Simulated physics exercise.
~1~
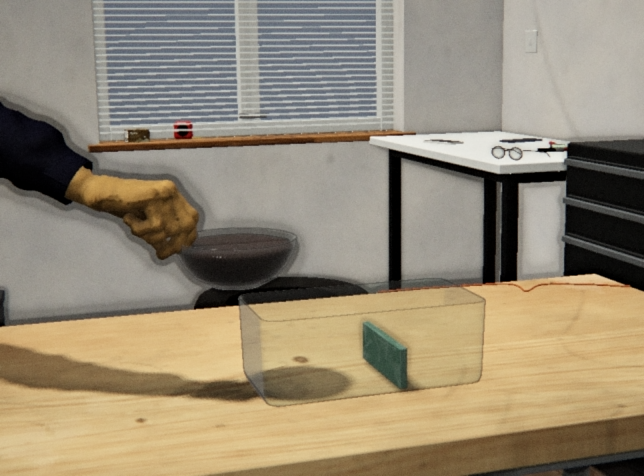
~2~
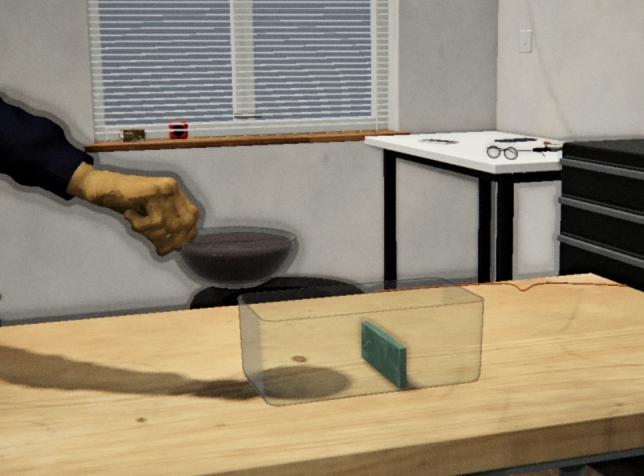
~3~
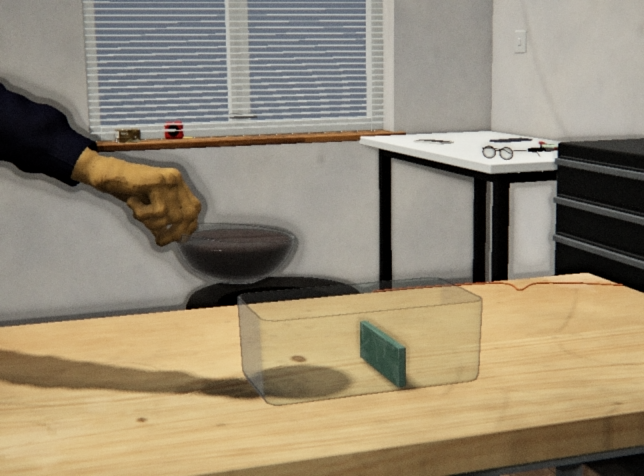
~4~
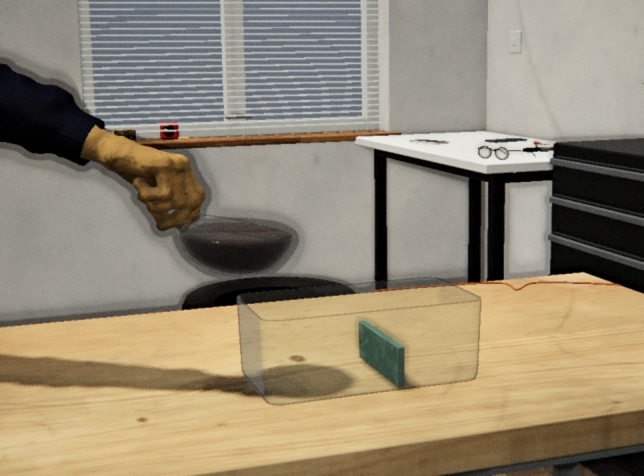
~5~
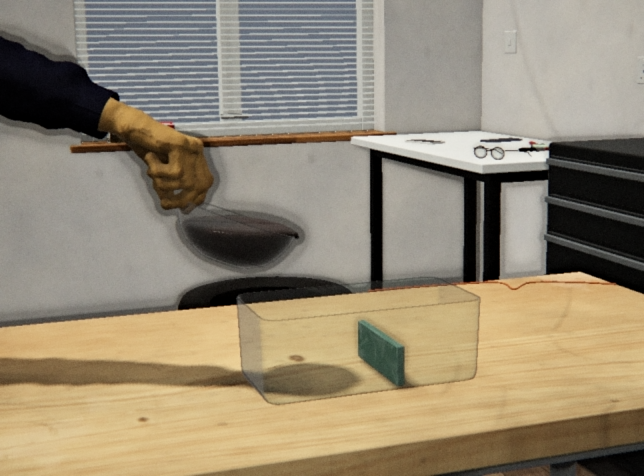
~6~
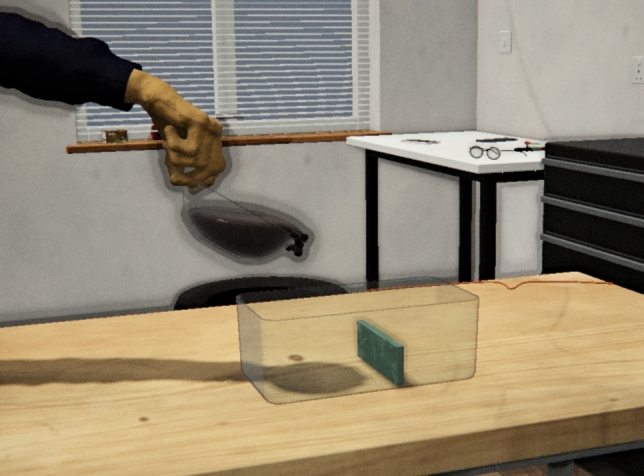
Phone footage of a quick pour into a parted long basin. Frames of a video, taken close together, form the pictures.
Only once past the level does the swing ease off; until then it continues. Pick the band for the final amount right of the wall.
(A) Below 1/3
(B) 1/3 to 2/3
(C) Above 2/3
(A) Below 1/3.
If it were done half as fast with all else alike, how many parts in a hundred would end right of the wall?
Roughly 0 percent.
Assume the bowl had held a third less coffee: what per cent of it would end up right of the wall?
About 5 parts in a hundred, give or take.
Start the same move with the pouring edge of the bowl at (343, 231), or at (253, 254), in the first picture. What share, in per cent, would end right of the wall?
80 % and 5 %.
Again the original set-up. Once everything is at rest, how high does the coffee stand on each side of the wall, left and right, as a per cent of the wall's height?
Once it settles, the left reaches around 30 and the right around 10.
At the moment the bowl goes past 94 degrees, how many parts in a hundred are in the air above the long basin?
I'd put it at roughly 50 percent of it.
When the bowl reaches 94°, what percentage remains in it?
Close to 10 parts in a hundred remain.
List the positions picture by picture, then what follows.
In the first picture, tilt 0°; pouring edge (294, 236); surface from (177, 249) to (290, 241); the long basin's rim runs from (250, 310) to (464, 290); the wall's top is at (384, 336).
In the second picture, tilt 1°; pouring edge (294, 236); surface from (177, 247) to (290, 240).
In the third picture, tilt 6°; pouring edge (293, 236); surface from (177, 243) to (289, 237).
In the fourth picture, tilt 12°; pouring edge (292, 236); surface from (179, 234) to (289, 232).
In the fifth picture, tilt 21°; pouring edge (292, 236); surface from (181, 223) to (290, 229); 4 per cent is over the edge.
In the sixth picture, tilt 32°; pouring edge (291, 236); surface from (187, 211) to (277, 221); 10 per cent is over the edge.
A moment on, the bowl is tipped on its side and 8 per cent is still to pour, 41 is left of the wall and 0 right of it.
Next, the bowl is tipped right over and 0 per cent is still to pour, 81 is left of the wall and 18 right of it.
Then the bowl is tipped right over and 0 per cent is still to pour, 81 is left of the wall and 17 right of it.
Later the bowl is tipped right over and 0 per cent is still to pour, 81 is left of the wall and 17 right of it.
Finally, 81 per cent lies left of the wall, 18 right of it and 2 outside.
